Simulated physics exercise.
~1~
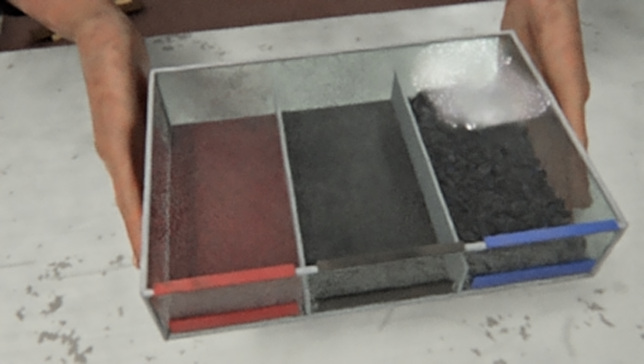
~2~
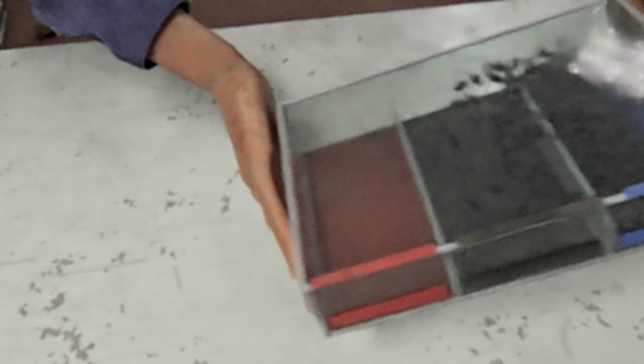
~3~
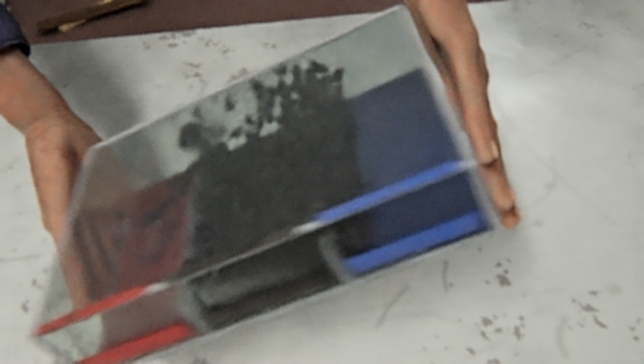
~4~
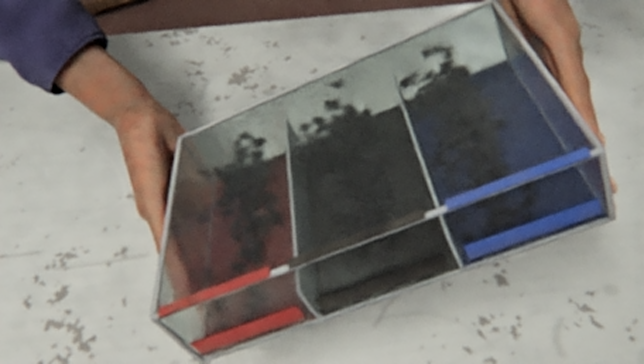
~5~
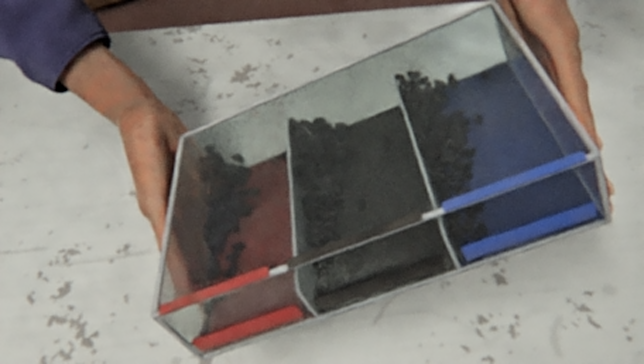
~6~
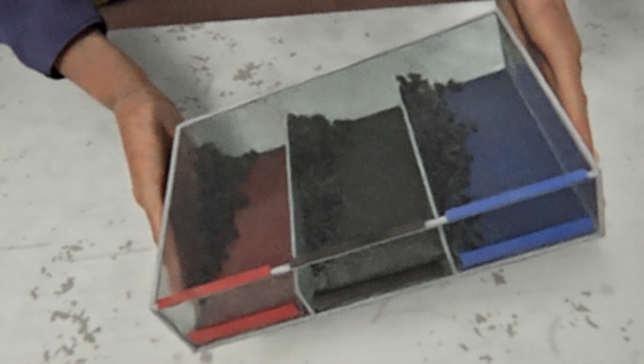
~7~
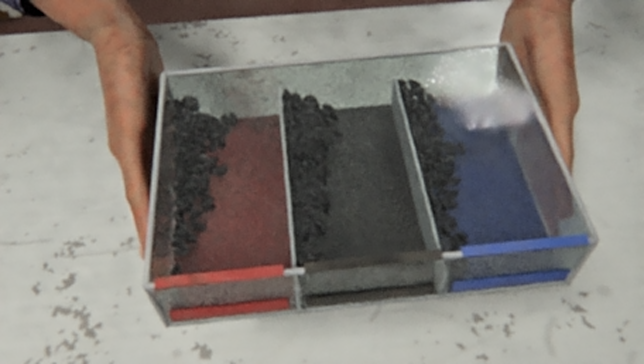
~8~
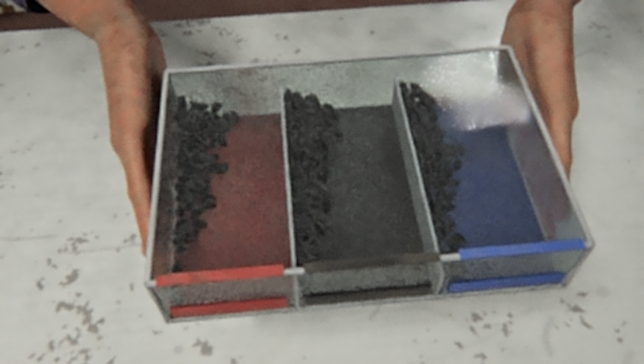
On a pale, speckled tabletop, two hands shook a clear three-part box of black beans from side to side and tilted it, spreading them from the blue section across all three, then levelled it with beans heaped along each section's left side.
